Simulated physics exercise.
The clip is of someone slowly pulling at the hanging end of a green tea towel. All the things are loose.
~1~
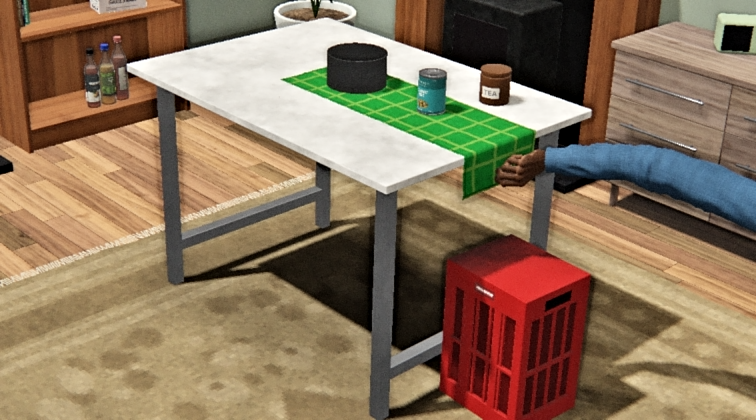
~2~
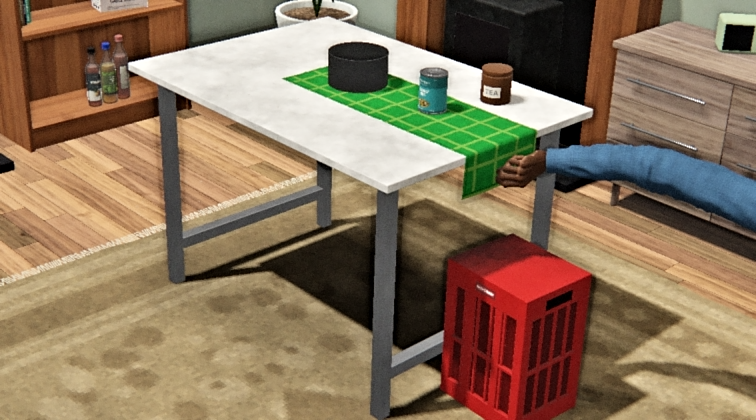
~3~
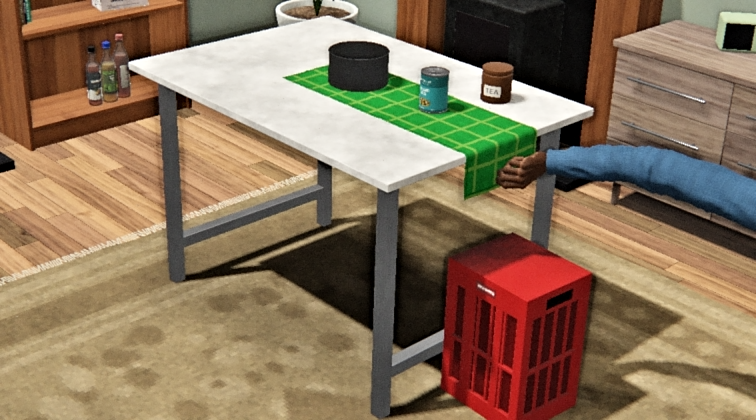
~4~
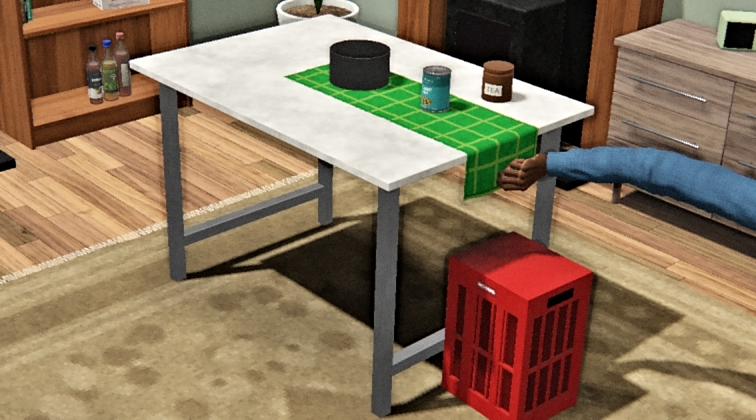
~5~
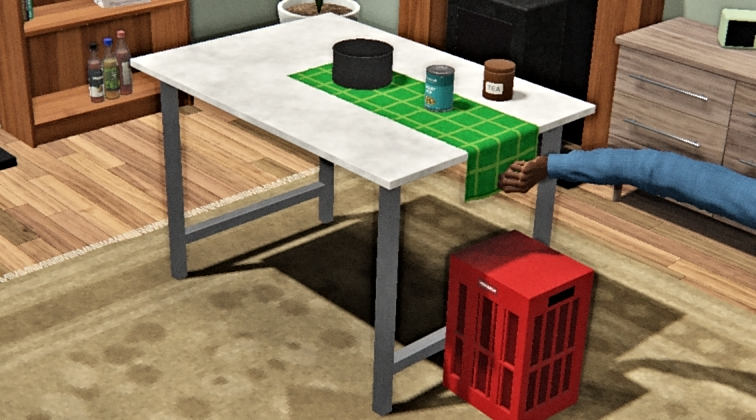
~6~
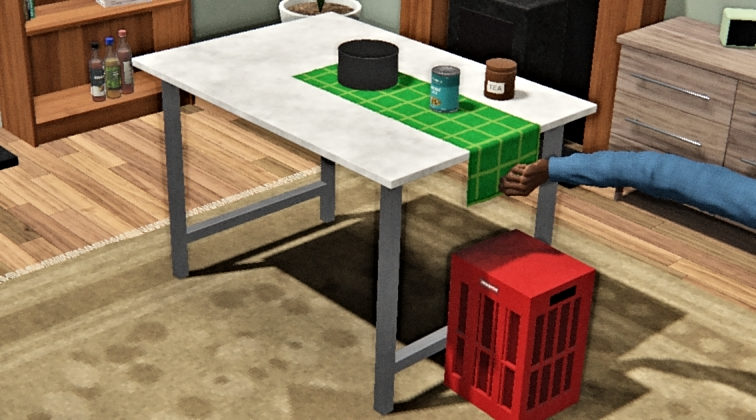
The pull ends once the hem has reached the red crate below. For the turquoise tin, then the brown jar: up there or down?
The turquoise tin keeps clear of the edge and the brown jar stays on the table.
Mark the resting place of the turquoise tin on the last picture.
It ends at (491, 107).
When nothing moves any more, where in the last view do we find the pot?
Its middle is at (409, 81).
Then, 0.40 s past the final frame, hem going down; tin carried along near (465, 97); jar still.
Then, 0.80 s past the final frame, hem on the crate; tin carried along near (486, 105); jar still.
When it is over, hem on the crate; tin carried along near (491, 107); jar still. The turquoise tin stays on the table and the brown jar remains up there.
